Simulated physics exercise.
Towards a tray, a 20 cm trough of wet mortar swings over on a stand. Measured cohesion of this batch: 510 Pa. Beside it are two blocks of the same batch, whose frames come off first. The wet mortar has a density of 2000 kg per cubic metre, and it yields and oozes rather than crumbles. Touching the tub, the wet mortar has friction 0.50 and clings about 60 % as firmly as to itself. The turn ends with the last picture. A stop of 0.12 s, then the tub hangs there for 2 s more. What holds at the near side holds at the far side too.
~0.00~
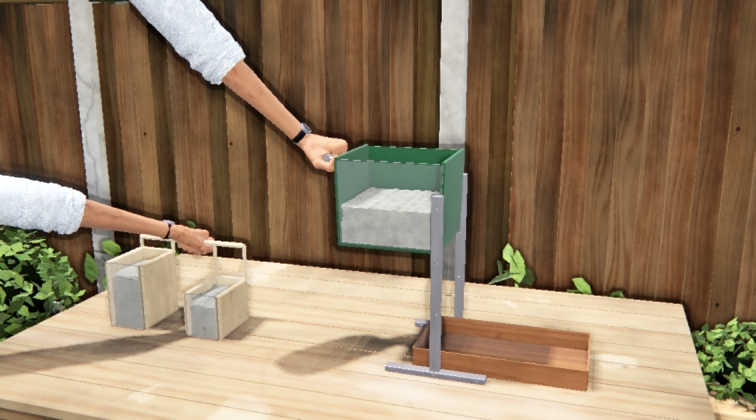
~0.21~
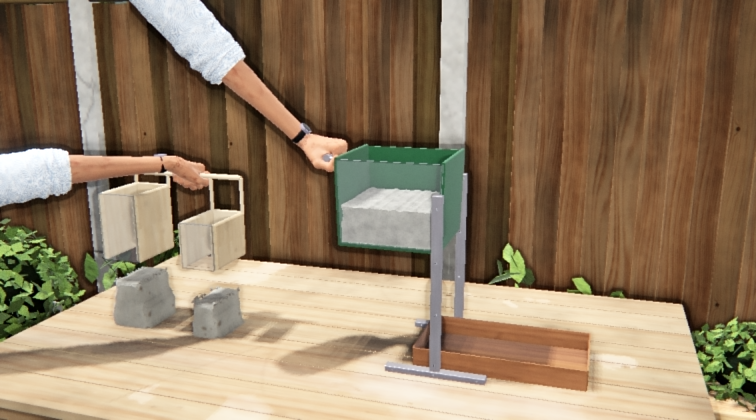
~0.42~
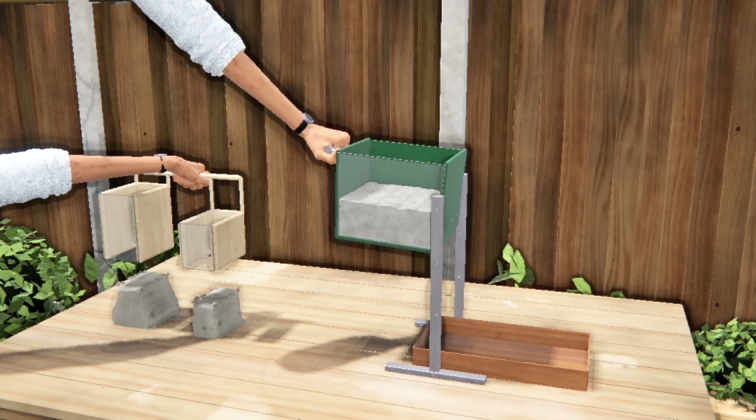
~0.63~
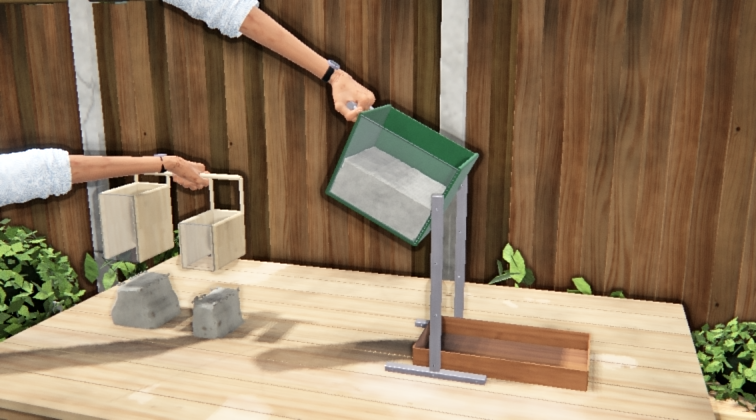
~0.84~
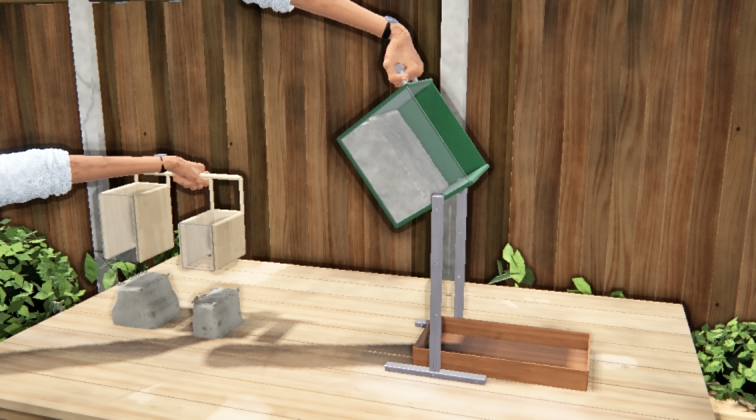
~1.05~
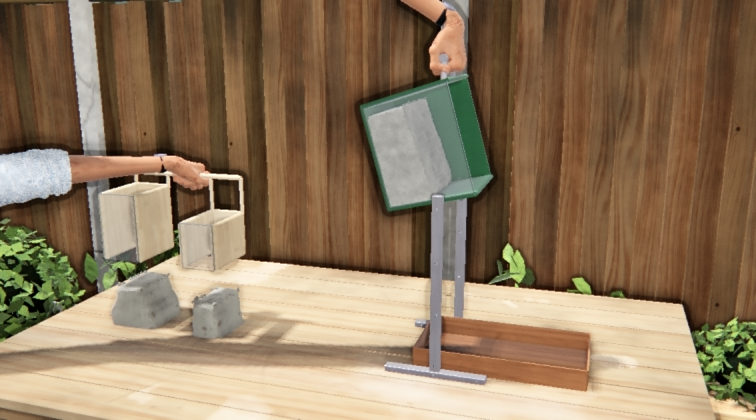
Two wooden molds were lifted off a pair of gray blocks by one hand, the larger block slumping a little, and then another hand swung a green tub of mortar steeply over toward the right.
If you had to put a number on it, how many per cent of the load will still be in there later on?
My estimate is close to 100 per cent.
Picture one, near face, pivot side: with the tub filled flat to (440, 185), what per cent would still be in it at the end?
Around 80 per cent.
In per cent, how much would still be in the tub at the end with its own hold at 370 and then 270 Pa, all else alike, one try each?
Respectively 100 % and 100 %.
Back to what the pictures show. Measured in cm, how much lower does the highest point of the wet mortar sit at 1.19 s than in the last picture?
About 3 cm.
After 1.19 s, the tub is at 74 degrees and holds 100 %.
After 1.36 s, the tub is at 74 degrees and holds 100 %.
After 1.53 s, the tub is at 74 degrees and holds 100 %.
After 1.70 s, the tub is at 74 degrees and holds 100 %.
After 3.05 s, at the end, the tub is at 74 degrees and holds 100 %.
